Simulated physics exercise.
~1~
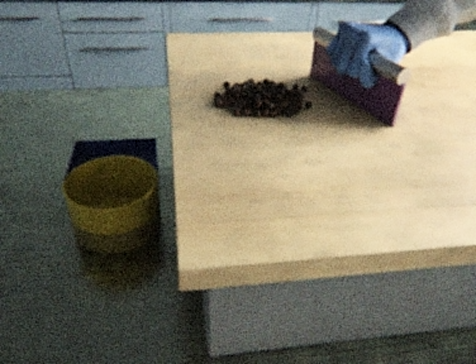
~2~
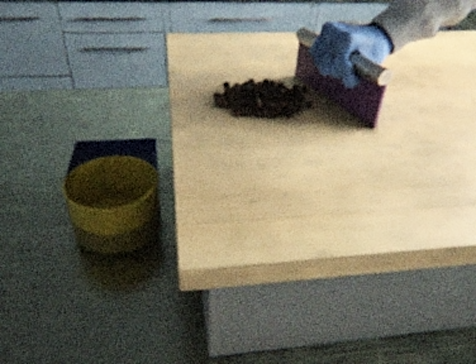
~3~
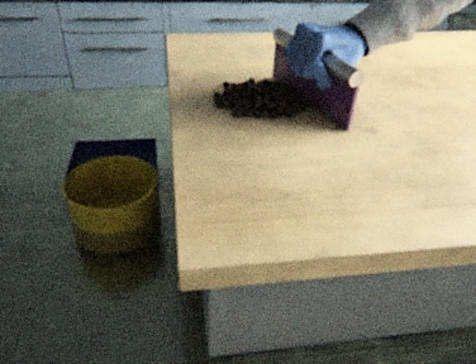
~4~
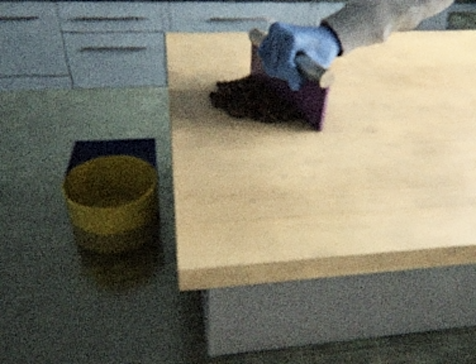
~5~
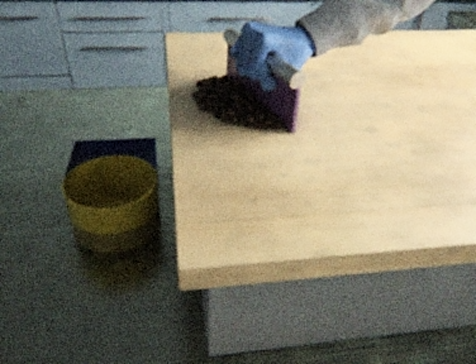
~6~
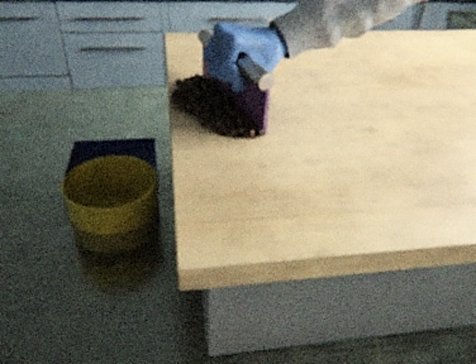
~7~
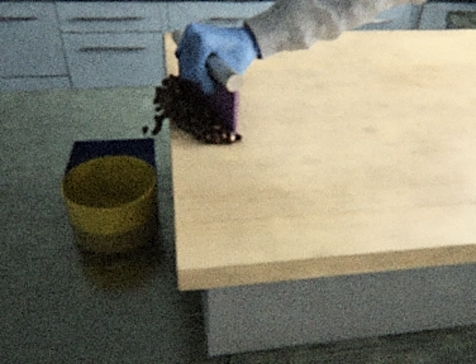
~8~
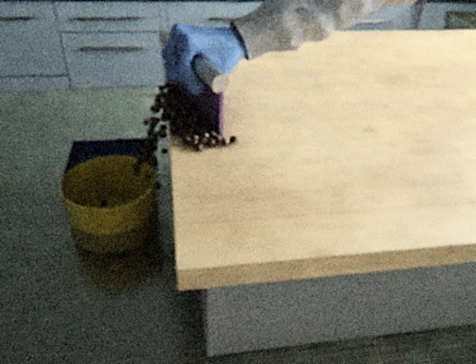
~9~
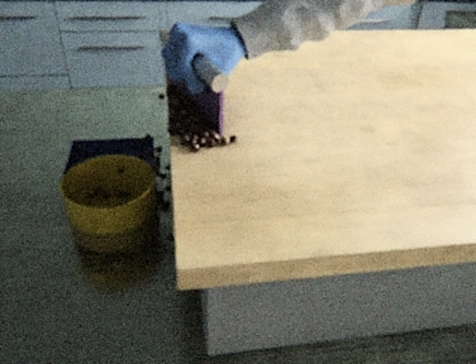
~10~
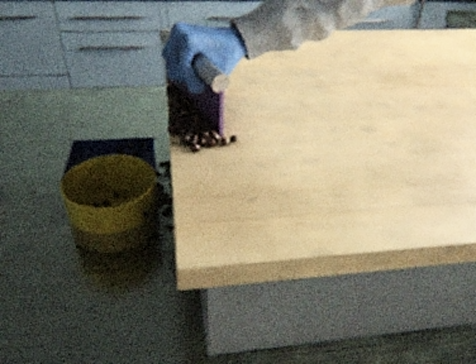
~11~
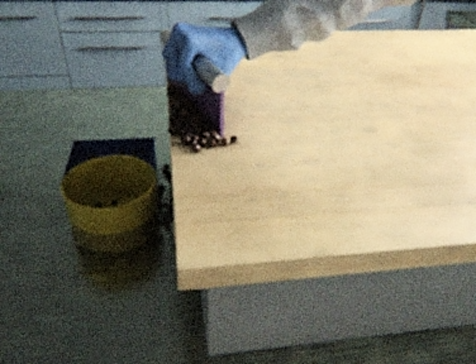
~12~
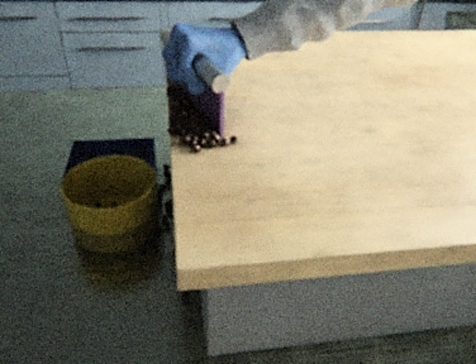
In this clip, a blue-gloved hand pushes a heap of dark chocolate balls leftward across a wooden tabletop with a purple scraper, stopping at the left edge; some spill over, a few landing in the yellow pot below and others missing it, while many remain on top beside the scraper.
